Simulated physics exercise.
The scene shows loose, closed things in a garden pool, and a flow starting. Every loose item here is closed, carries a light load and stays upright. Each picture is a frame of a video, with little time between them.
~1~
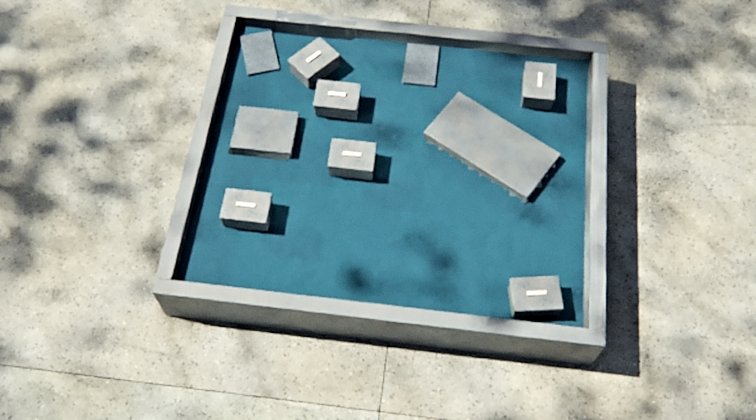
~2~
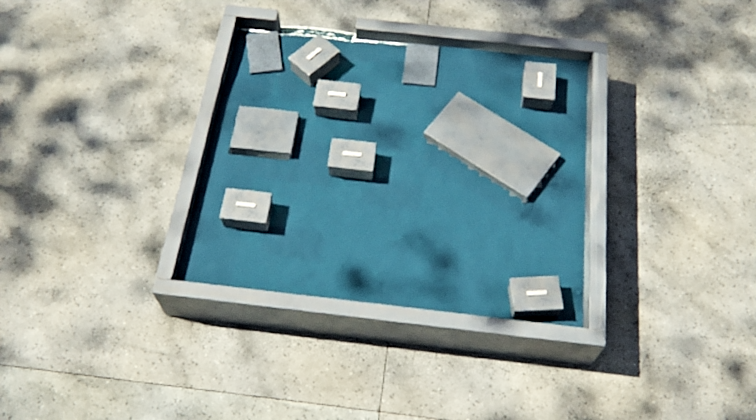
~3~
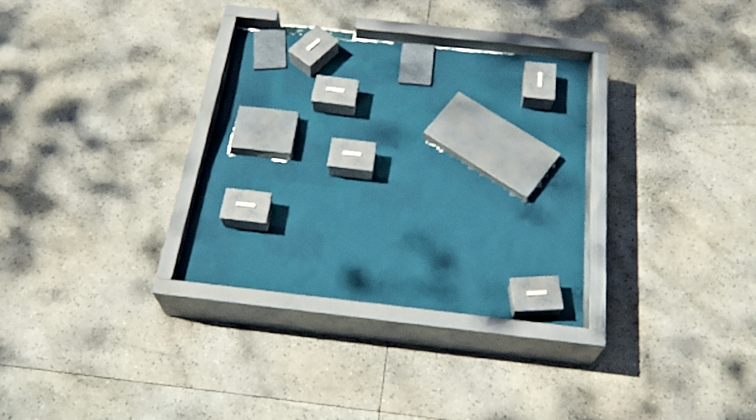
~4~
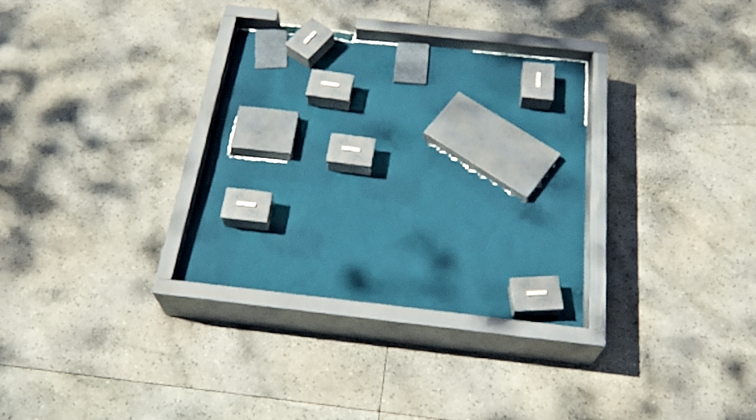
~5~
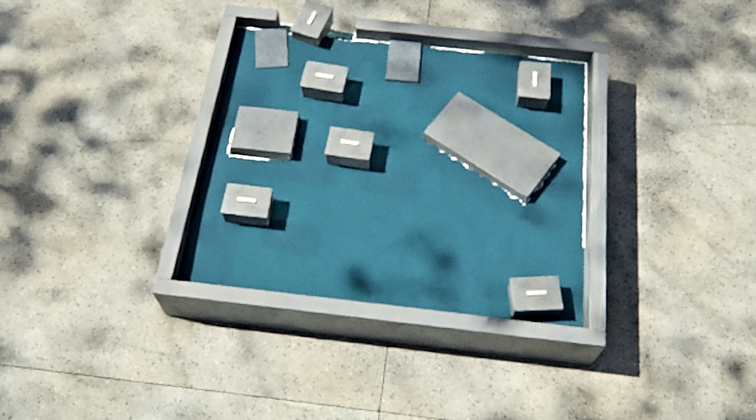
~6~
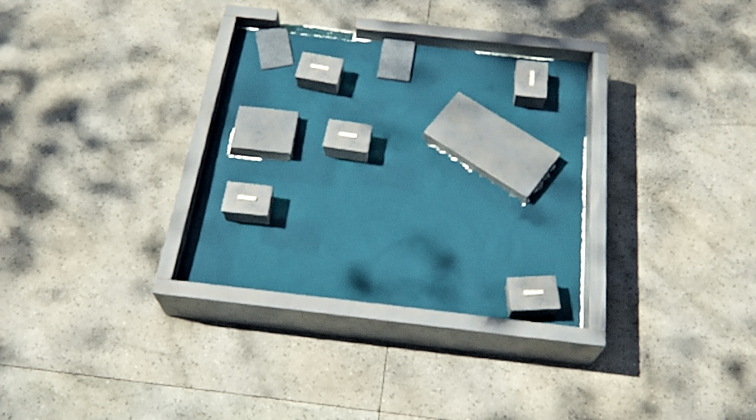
A rectangular garden pool with pale stone walls sits on sunlit paving, seen from high above by a still camera. Grey boxes with white marks and thin grey panels float on teal water around two larger, unmoving grey blocks. A gap opens in the far wall, white foam appears, and the nearest tilted box slides out through it and disappears while other boxes and panels drift slightly towards the opening.
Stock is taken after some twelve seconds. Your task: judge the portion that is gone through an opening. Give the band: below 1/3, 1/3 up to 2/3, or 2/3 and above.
Band: 1/3 up to 2/3.
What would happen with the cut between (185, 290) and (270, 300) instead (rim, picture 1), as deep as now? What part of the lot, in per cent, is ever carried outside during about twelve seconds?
Share reached: 20 %.
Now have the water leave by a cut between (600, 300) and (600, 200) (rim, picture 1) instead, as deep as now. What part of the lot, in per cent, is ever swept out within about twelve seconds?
About 10 %.
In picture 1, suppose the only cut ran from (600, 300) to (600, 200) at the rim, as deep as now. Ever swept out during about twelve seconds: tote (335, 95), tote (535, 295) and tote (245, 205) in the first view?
In turn: No, through, kept in.
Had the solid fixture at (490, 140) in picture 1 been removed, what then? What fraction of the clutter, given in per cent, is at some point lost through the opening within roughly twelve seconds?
About 50 per cent.
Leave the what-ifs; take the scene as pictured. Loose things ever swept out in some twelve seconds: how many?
4 in all.
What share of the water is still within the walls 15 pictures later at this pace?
That comes to roughly 80 parts in a hundred.
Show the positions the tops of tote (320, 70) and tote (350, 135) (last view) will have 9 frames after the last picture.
My guess is close to (341, 41), then close to (338, 98).
A moment on, 1 of 8 are out; 7 afloat.
Next, 1 of 8 are out; 7 afloat.
Later, 3 of 8 are out; 5 afloat.
In the end, 4 of 8 are out; 4 afloat.
